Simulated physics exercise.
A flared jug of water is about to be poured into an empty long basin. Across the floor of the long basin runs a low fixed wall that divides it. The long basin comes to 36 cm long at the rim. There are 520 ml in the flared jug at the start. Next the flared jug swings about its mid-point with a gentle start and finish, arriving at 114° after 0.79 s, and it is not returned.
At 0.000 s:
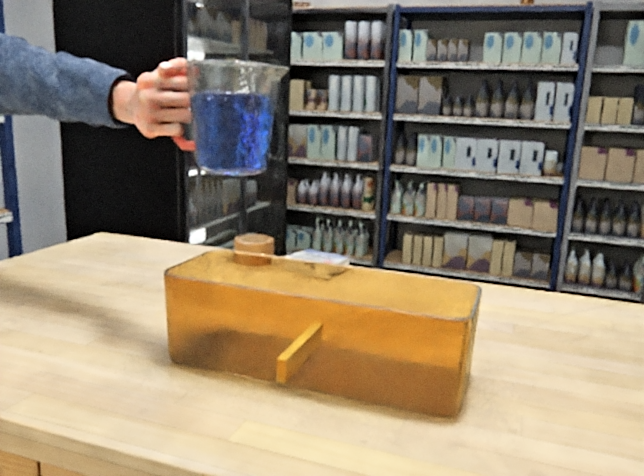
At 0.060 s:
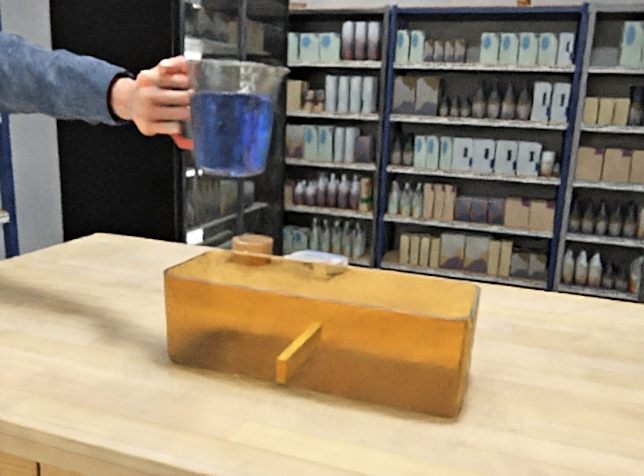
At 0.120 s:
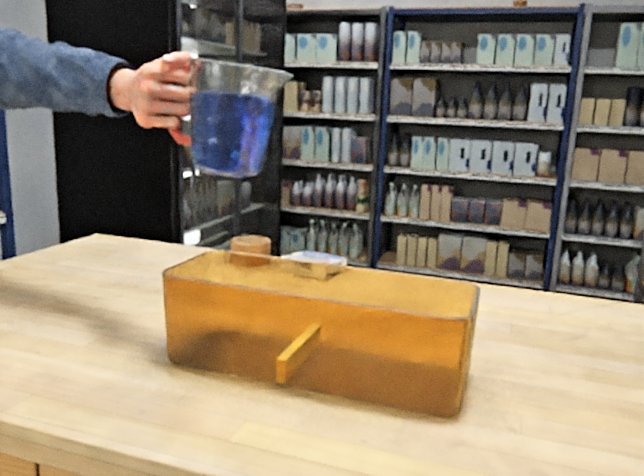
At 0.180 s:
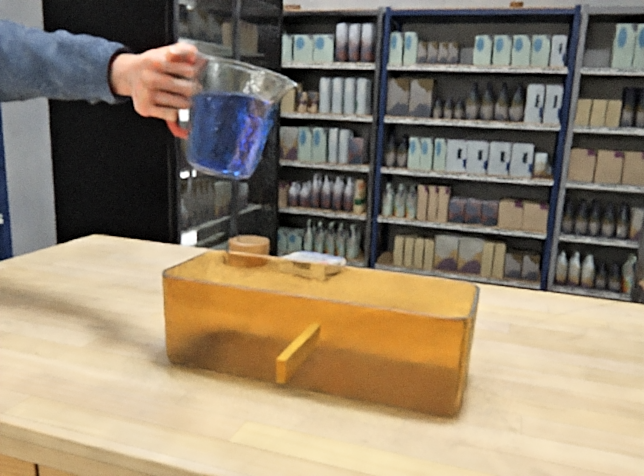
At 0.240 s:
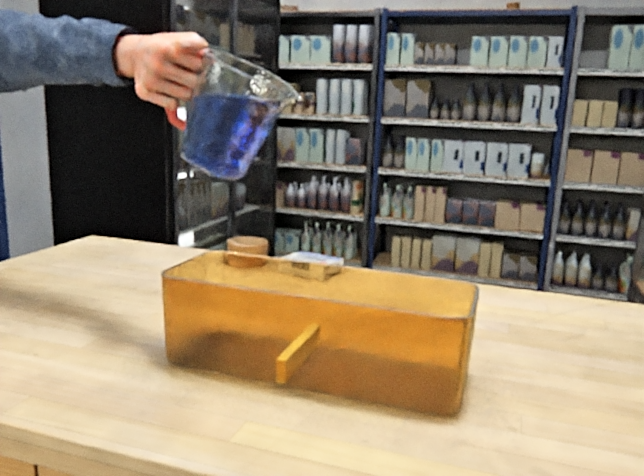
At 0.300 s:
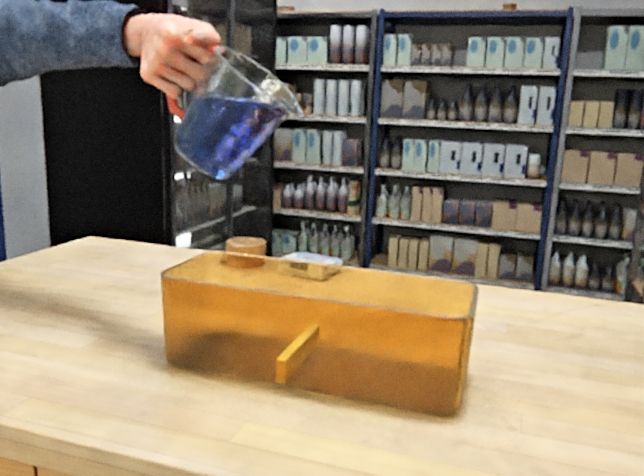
A hand gripping a clear jug of blue liquid held it above a long amber basin on a wooden table, then gradually tilted it further to the right, with the liquid still inside.
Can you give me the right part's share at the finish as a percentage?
Sure, about 87 percent.
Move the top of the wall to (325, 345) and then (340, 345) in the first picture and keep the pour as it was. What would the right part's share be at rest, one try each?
In order, 55 and 20 per cent.
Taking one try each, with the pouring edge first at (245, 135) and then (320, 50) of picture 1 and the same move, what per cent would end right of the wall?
Around 15 per cent first, around 80 per cent next.
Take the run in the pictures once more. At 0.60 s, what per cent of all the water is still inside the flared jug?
Portion remaining: Approx. 56 per cent.
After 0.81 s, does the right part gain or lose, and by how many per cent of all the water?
Net gain of about 16.
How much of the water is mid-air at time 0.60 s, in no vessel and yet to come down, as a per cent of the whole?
Some 32 per cent.
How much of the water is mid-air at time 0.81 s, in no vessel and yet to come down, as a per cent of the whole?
Close to 18 %.
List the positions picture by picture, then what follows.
The first frame shows tilt 0°; pouring edge (288, 67); surface from (200, 94) to (272, 96); the long basin's rim runs from (189, 262) to (477, 303); the wall's top is at (302, 340).
The second frame shows tilt 2°; pouring edge (289, 69); surface from (200, 93) to (272, 97).
The third frame shows tilt 6°; pouring edge (292, 75); surface from (202, 93) to (274, 98).
The fourth frame shows tilt 14°; pouring edge (296, 85); surface from (202, 95) to (276, 100).
The fifth frame shows tilt 24°; pouring edge (300, 99); surface from (203, 99) to (282, 103).
The sixth frame shows tilt 36°; pouring edge (302, 116); surface from (196, 109) to (293, 109).
By 0.60 s the tilt is 98° and 56 per cent is still to pour, 0 is left of the wall and 12 right of it.
By 0.81 s the tilt is 114° and 7 per cent is still to pour, 4 is left of the wall and 71 right of it.
By 1.04 s the tilt is 114° and 0 per cent is still to pour, 9 is left of the wall and 87 right of it.
By 1.29 s the tilt is 114° and 0 per cent is still to pour, 9 is left of the wall and 87 right of it.
At rest 9 per cent lies left of the wall, 87 right of it and 4 outside.
